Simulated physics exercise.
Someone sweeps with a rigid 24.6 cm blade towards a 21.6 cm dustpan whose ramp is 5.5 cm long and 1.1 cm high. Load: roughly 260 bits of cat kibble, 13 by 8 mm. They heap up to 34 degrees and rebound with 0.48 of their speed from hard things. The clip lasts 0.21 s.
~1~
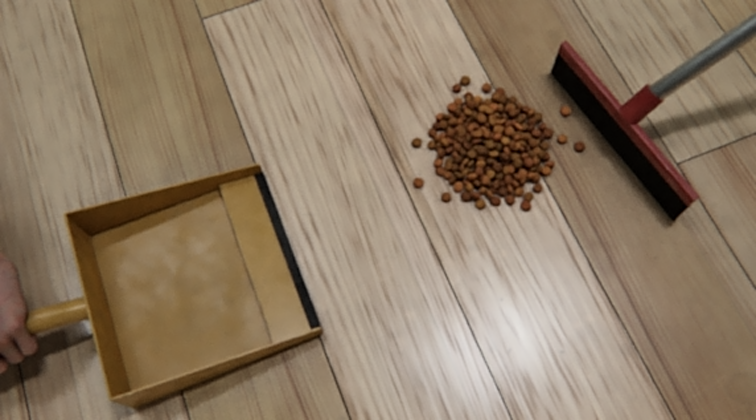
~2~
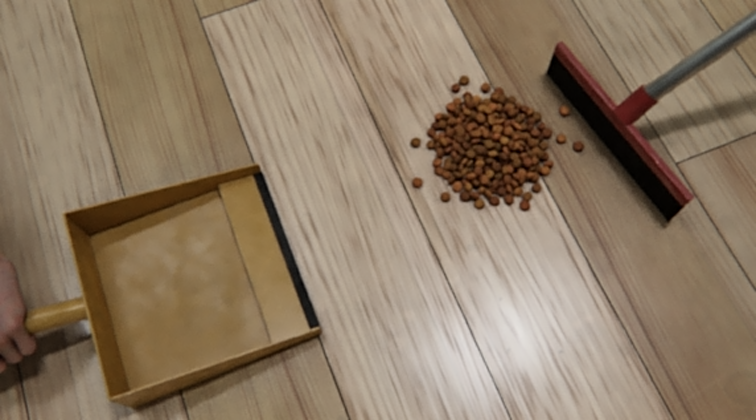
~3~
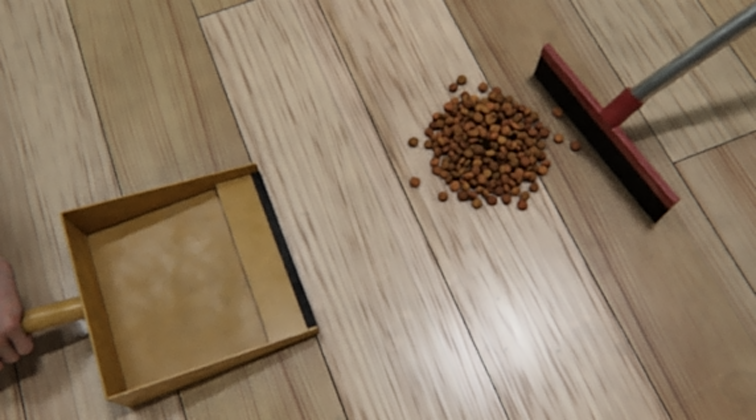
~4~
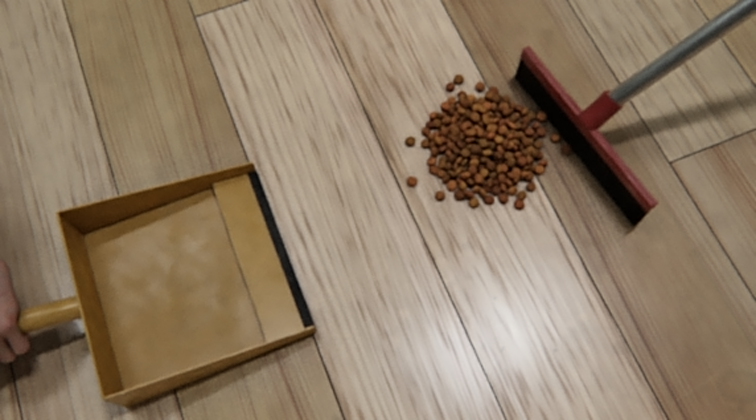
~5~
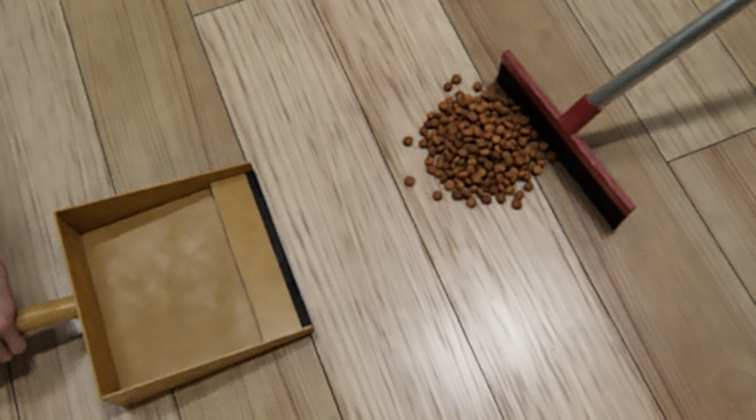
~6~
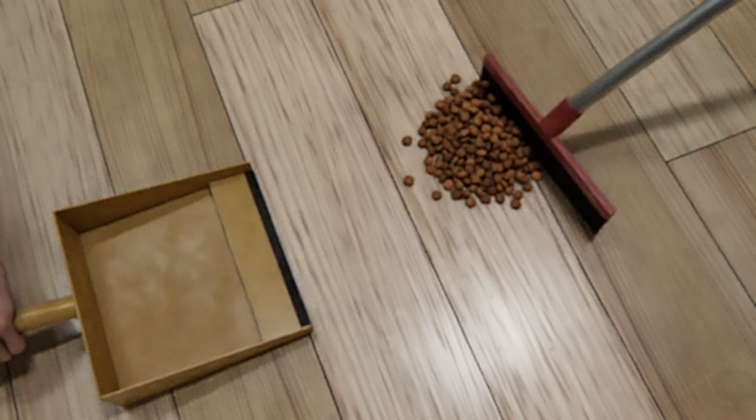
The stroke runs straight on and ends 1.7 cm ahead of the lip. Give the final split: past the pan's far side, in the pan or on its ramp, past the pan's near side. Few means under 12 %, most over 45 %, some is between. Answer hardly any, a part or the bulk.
Far side: A part, pan: A part, near side: Hardly any.
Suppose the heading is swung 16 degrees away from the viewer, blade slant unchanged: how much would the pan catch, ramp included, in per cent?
In that case some 0 per cent.
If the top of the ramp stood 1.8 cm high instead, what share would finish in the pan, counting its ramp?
Then about 20 per cent.
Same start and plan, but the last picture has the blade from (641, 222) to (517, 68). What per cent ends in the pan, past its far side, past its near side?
Pan 30, far 10, near 10.
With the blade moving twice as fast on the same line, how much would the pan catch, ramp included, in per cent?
In that case some 40 per cent.
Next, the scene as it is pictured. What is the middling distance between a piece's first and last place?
Some 28 cm.
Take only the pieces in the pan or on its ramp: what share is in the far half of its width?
Some 90 per cent.
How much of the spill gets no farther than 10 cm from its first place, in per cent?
About 0 per cent.
Then, 0.27 s after the last picture, middle of the blade 19 cm from the lip; 0 % over the lip, far side 15 %, near side 0 %.
Then, 0.45 s after the last picture, middle of the blade 9 cm from the lip; 0 % over the lip, far side 20 %, near side 0 %.
Then, 0.75 s after the last picture, middle of the blade 4 cm from the lip; 25 % over the lip, far side 25 %, near side 0 %.
In the end, far side 25 %, pan 25 %, near side 0 %, in front of the lip or behind the blade 50 %.
